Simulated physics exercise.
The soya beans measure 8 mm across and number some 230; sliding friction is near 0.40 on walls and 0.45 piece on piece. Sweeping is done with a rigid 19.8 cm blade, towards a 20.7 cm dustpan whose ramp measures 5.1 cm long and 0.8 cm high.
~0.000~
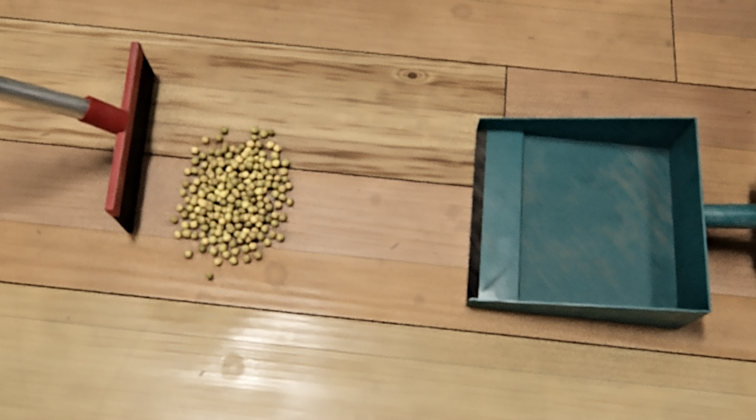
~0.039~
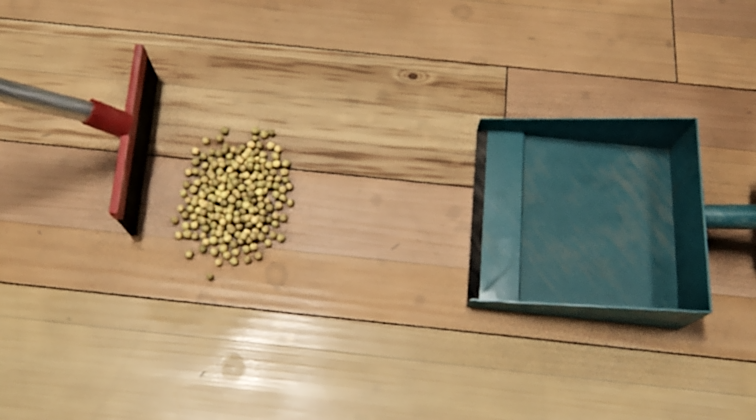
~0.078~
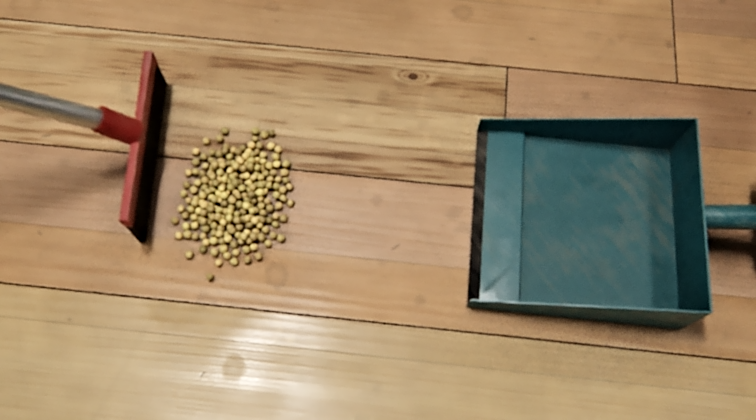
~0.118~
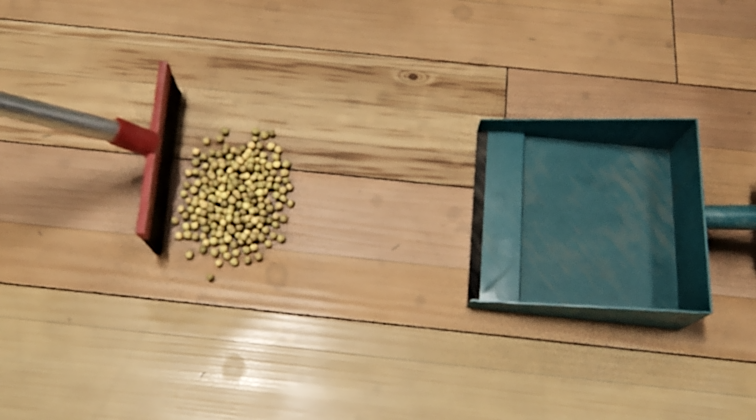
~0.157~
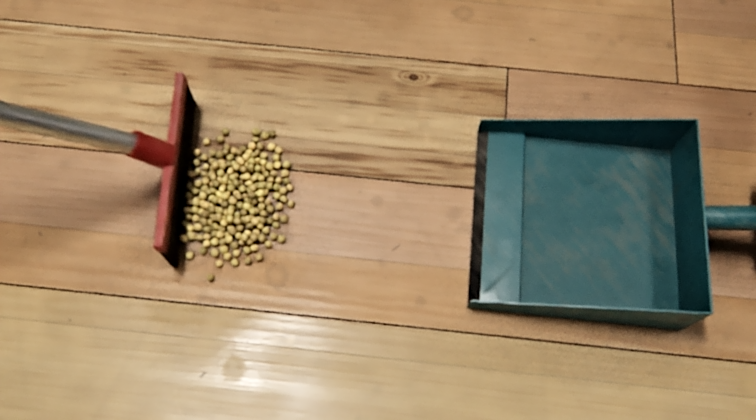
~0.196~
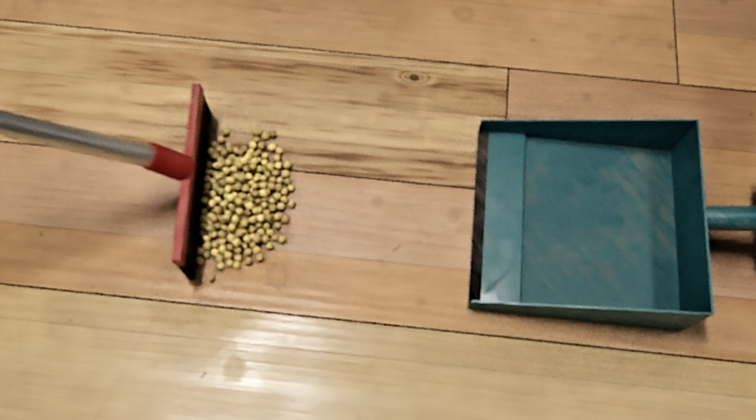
A large teal dustpan lies on the right of a glossy wooden plank floor, seen from above at a slant, its open side facing left. A heap of small yellowish soya beans sits left of centre, with a red blade on a grey handle at the far left. The blade slides right and slightly towards the viewer, meeting the beans and pressing their left side inward, while the dustpan stays still.
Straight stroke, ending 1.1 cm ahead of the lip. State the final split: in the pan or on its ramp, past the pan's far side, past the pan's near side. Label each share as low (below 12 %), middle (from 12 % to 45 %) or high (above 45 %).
In the pan or on its ramp - low; past the pan's far side - low; past the pan's near side - middle.
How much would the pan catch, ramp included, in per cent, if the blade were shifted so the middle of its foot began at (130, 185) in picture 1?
I'd put it at around 0 per cent.
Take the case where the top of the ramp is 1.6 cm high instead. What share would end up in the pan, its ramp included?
Estimate: About 5 in a hundred.
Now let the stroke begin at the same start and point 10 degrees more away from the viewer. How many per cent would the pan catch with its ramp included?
Then about 25 per cent.
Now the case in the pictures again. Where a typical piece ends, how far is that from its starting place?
Median: Approx. 24 cm.
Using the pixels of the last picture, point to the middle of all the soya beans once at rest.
Centre at rest, approx.: (456, 244) px.
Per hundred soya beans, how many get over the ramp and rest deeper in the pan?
About 0 %.
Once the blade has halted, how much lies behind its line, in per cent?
About 45 per cent.
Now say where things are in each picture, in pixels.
In the first picture, blade from (114, 211) to (138, 51), moved 0.0 cm, 0 of the pieces shifted so far; middle of the pieces at (235, 192); pan at (591, 225).
In the second picture, blade from (117, 214) to (142, 53), moved 0.4 cm, 0 of the pieces shifted so far; middle of the pieces at (236, 193).
In the third picture, blade from (127, 222) to (151, 60), moved 1.8 cm, 0 of the pieces shifted so far; middle of the pieces at (236, 193).
In the fourth picture, blade from (144, 234) to (166, 70), moved 4.0 cm, 0 of the pieces shifted so far; middle of the pieces at (236, 193).
In the fifth picture, blade from (161, 247) to (182, 81), moved 6.2 cm, 5 of the pieces shifted so far; middle of the pieces at (237, 194).
In the sixth picture, blade from (179, 261) to (199, 92), moved 8.5 cm, 135 of the pieces shifted so far; middle of the pieces at (241, 196); pan at (593, 227). Its pace works out near 0.58 m/s, heading 30 degrees towards the viewer's side.
Then, at 0.47 s, middle of the blade 16 cm from the lip; 0 % over the lip, far side 0 %, near side 15 %.
After 0.65 s, middle of the blade 7 cm from the lip; 0 % over the lip, far side 0 %, near side 25 %.
After 0.95 s, middle of the blade 2 cm from the lip; 10 % over the lip, far side 0 %, near side 30 %.
In the end, at 1.6 s, pan 5 %, far side 0 %, near side 30 %, in front of the lip or behind the blade 65 %.
